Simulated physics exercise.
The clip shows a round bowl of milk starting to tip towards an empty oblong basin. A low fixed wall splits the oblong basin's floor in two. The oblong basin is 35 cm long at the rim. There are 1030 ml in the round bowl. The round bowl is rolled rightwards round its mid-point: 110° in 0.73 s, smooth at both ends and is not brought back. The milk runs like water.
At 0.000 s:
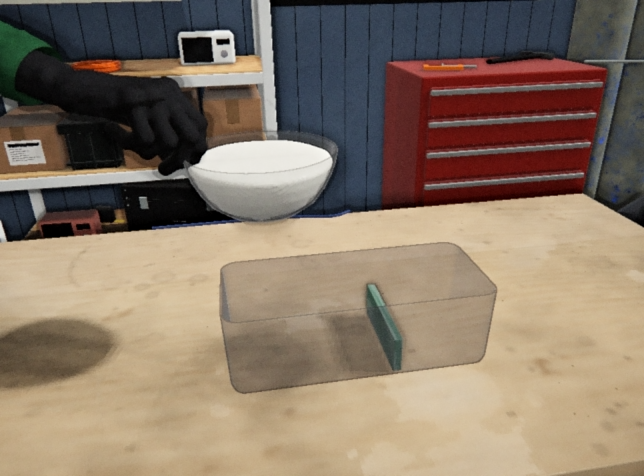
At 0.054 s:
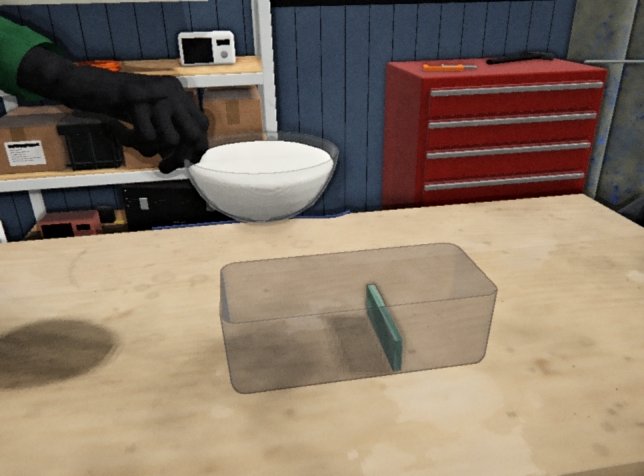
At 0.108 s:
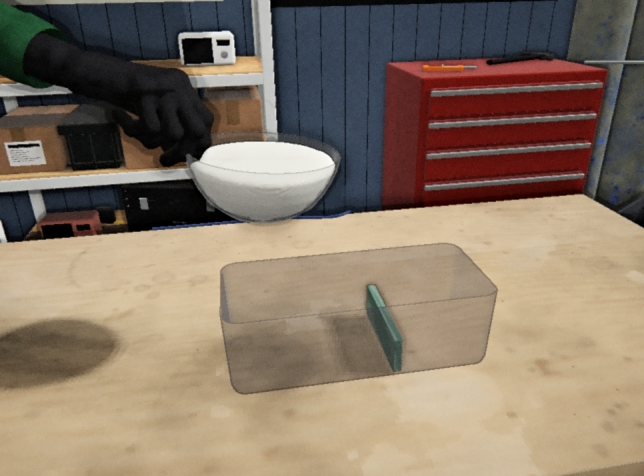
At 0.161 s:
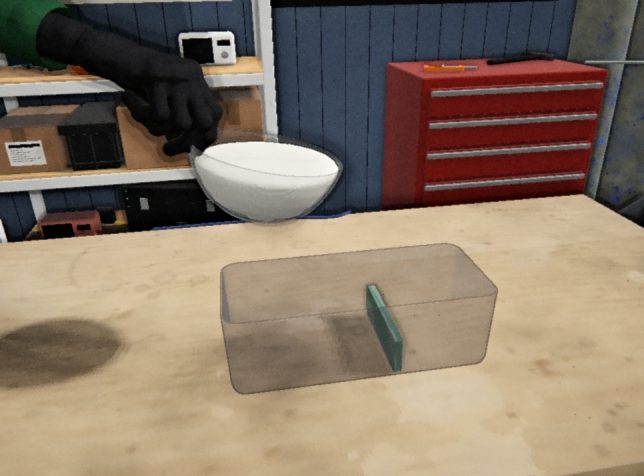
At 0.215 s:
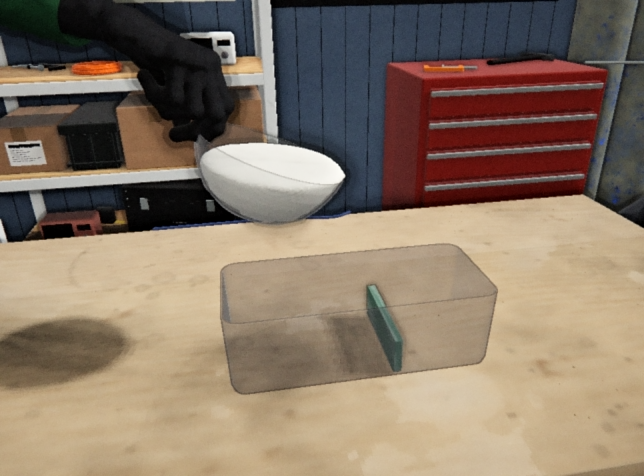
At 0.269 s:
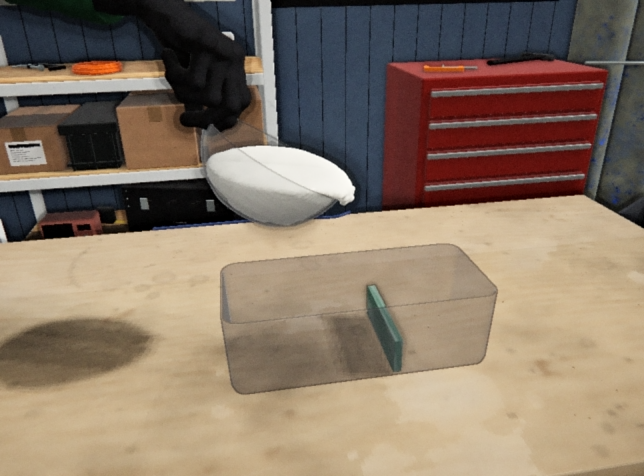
The video shows a black-gloved hand holding a clear round bowl of white milk above an empty see-through oblong basin with a green divider on a wooden table, then tilting it rightwards until milk reaches over the rim.
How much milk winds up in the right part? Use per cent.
Roughly 32 per cent is past the wall.
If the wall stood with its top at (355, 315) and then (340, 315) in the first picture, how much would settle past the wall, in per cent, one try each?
In turn about 60 and 80 per cent.
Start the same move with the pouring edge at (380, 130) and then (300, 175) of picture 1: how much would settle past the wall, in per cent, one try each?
In turn about 60 and 15 per cent.
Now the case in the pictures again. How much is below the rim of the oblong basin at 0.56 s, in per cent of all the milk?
Some 60 per cent.
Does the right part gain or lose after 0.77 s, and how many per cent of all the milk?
It goes up by about 4.
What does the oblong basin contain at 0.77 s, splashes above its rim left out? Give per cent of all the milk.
Some 86 per cent.
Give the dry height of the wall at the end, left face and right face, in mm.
Left about 32 mm, right about 34 mm.
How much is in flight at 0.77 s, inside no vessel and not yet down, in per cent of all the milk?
About 10 per cent.
Then, 0.56 s in, the tilt is 95° and 7 per cent is still to pour, 28 is left of the wall and 32 right of it.
Then, 0.77 s in, the tilt is 110° and 0 per cent is still to pour, 58 is left of the wall and 28 right of it.
Then, 0.99 s in, the tilt is 110° and 0 per cent is still to pour, 58 is left of the wall and 32 right of it.
Then, 1.23 s in, the tilt is 110° and 0 per cent is still to pour, 59 is left of the wall and 32 right of it.
Finally, 59 per cent lies left of the wall, 32 right of it and 9 outside.
